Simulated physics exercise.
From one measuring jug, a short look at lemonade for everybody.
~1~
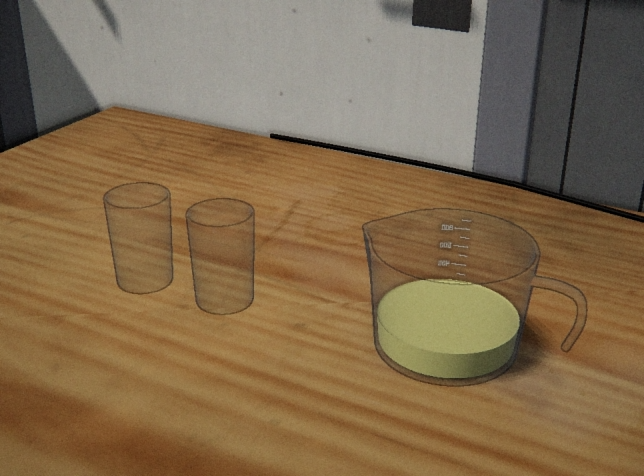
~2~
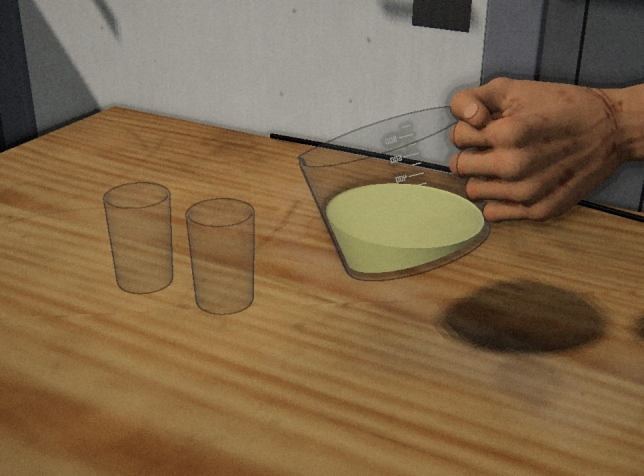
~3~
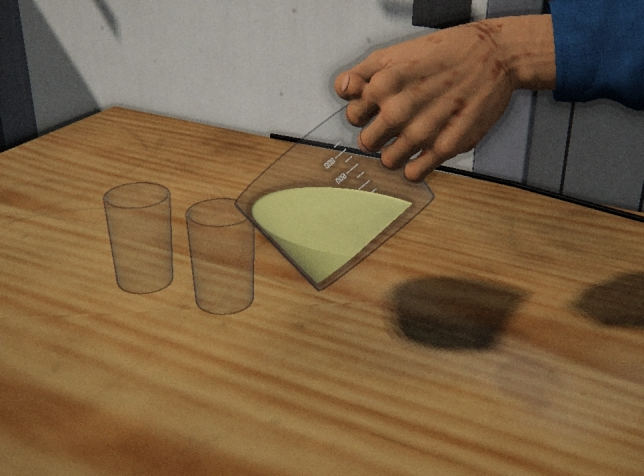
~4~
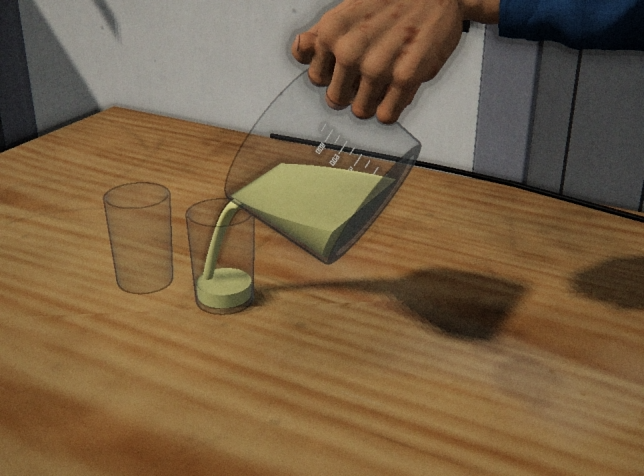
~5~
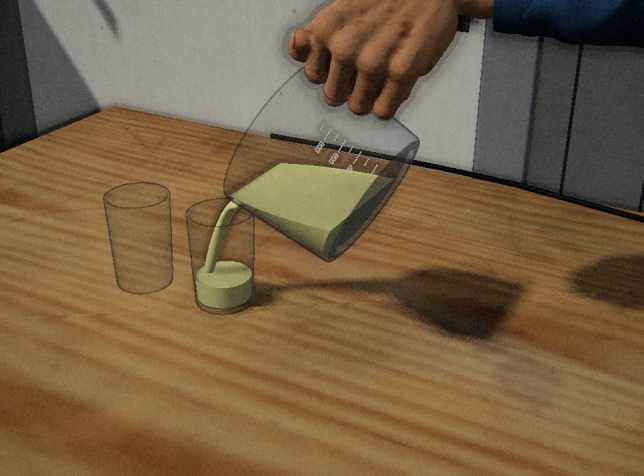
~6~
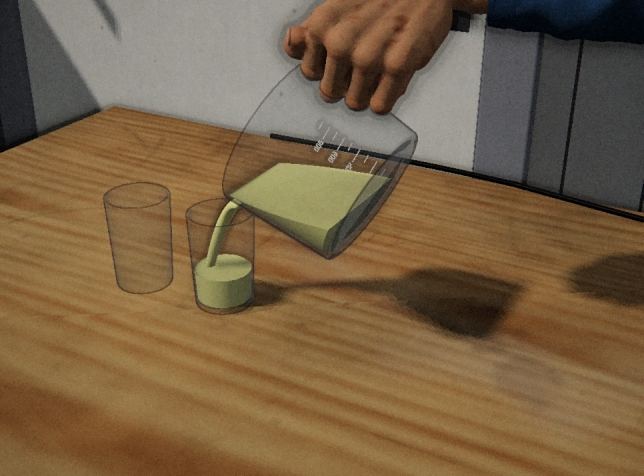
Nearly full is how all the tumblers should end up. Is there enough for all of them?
No, it runs out.
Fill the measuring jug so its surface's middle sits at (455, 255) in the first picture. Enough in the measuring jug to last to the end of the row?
Sufficient.
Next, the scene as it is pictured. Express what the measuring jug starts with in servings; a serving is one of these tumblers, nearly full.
Roughly 1.5.
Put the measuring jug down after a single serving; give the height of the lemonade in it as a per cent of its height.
The level sits at roughly 10 percent.
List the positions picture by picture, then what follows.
The first frame shows all stand on the top; measuring jug (450, 292) about a quarter full; two tumblers, the last at (141, 235).
The second frame shows the hand lifts the measuring jug; measuring jug (398, 189) tipped 20° with all of its load; the first is empty.
In the third frame, the measuring jug is brought over; measuring jug (336, 194) tipped 45° with all of its load; two tumblers, the last at (141, 235).
In the fourth frame, a stream runs into the first tumbler; measuring jug (324, 166) tipped 60° with nearly all of its load; the first is nearly empty.
In the fifth frame, a stream runs into the first tumbler; measuring jug (323, 163) tipped 65° with nearly all of its load; two tumblers, the last at (141, 235).
In the sixth frame, a stream runs into the first tumbler; measuring jug (321, 160) tipped 65° with about three quarters of its load; the first is about a third full.
Soon after, the first is about two thirds full.
Later, the first is done and the measuring jug has about a third of its load.
In the end, the measuring jug is empty with one filled and the next at about half of a serving.
